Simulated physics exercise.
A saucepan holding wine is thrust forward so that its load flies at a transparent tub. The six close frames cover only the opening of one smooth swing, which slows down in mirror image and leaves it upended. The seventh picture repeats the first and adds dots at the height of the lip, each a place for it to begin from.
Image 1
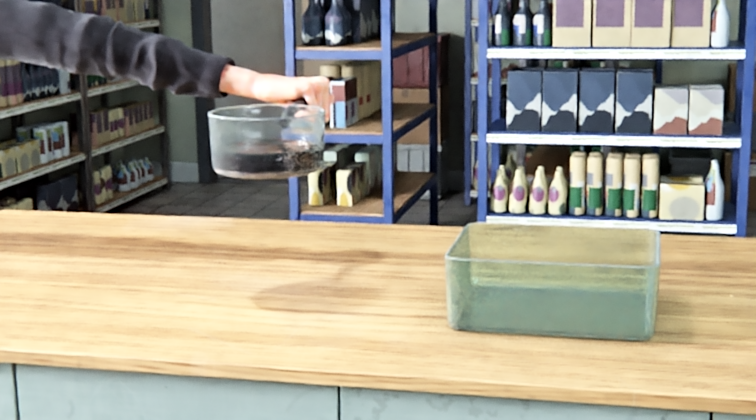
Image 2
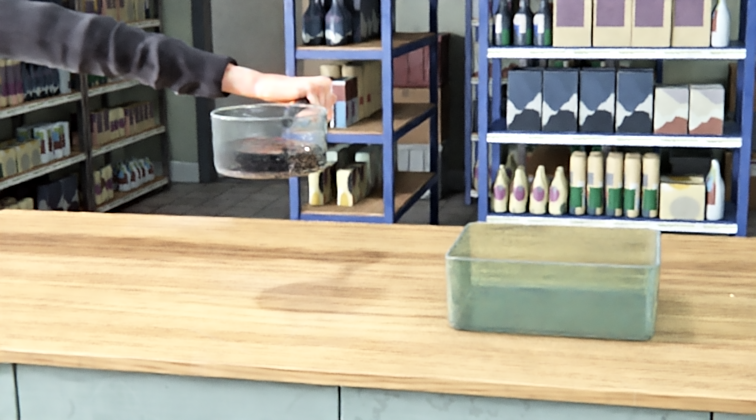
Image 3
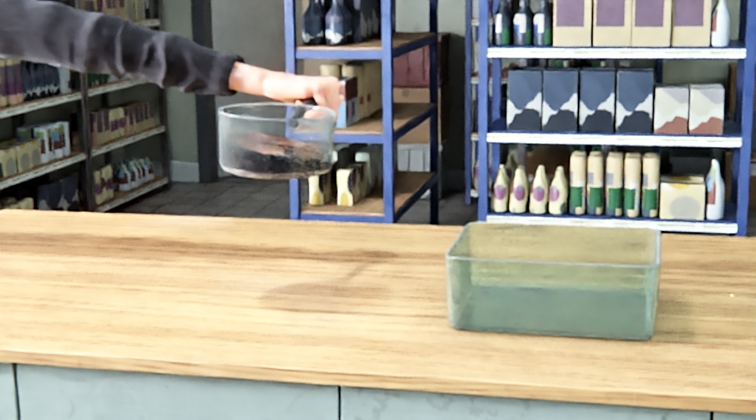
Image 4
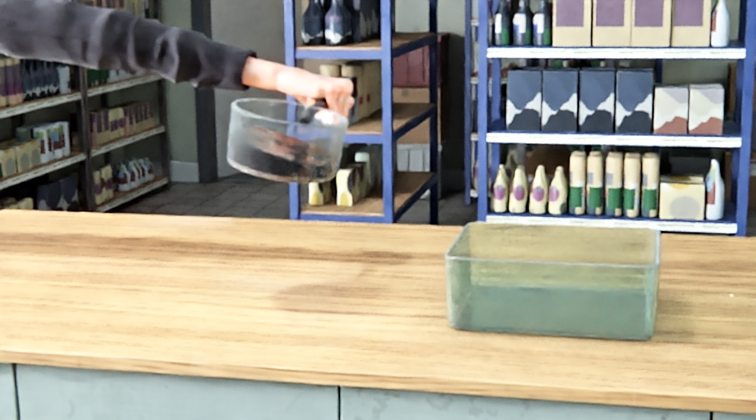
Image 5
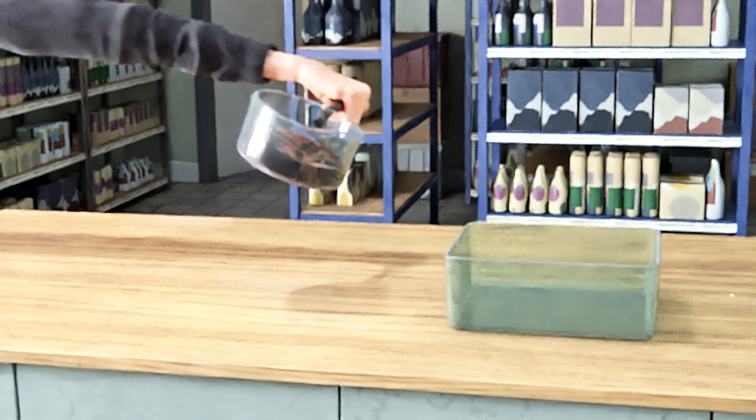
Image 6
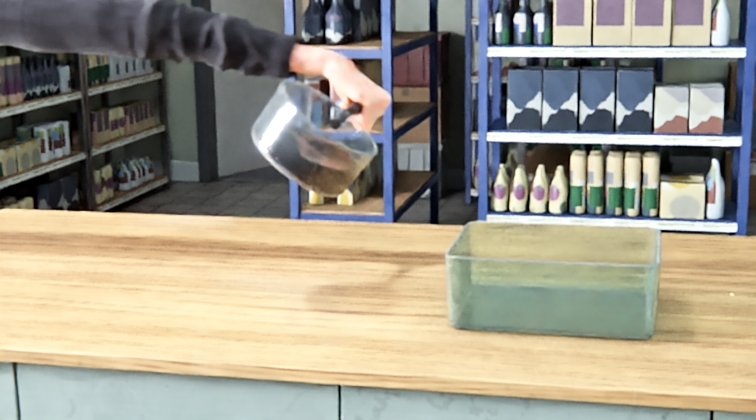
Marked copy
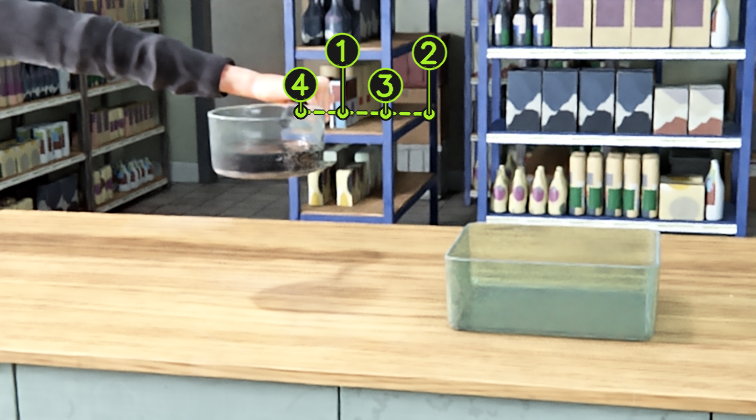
A hand holds a clear pan above a wooden counter, then moves right while tilting it.
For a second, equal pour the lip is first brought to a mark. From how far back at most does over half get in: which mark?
Dot 1 just does it.
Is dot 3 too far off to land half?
No, not at all.
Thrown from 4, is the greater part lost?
Yes, it does.
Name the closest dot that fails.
That would be 4.
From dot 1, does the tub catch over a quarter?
Yes.
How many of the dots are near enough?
Three of the four.
On the marked copy, 1 at (342, 112); 2 at (429, 114); 3 at (385, 113); 4 at (300, 112).
Choosing 1, about 68 % lands in the tub, 18 % falls short and 13 % goes beside or beyond.
Choosing 2, about 81 % lands in the tub, 5 % falls short and 15 % goes beside or beyond.
Choosing 3, about 78 % lands in the tub, 2 % falls short and 20 % goes beside or beyond.
Choosing 4, about 11 % lands in the tub, 86 % falls short and 3 % goes beside or beyond.
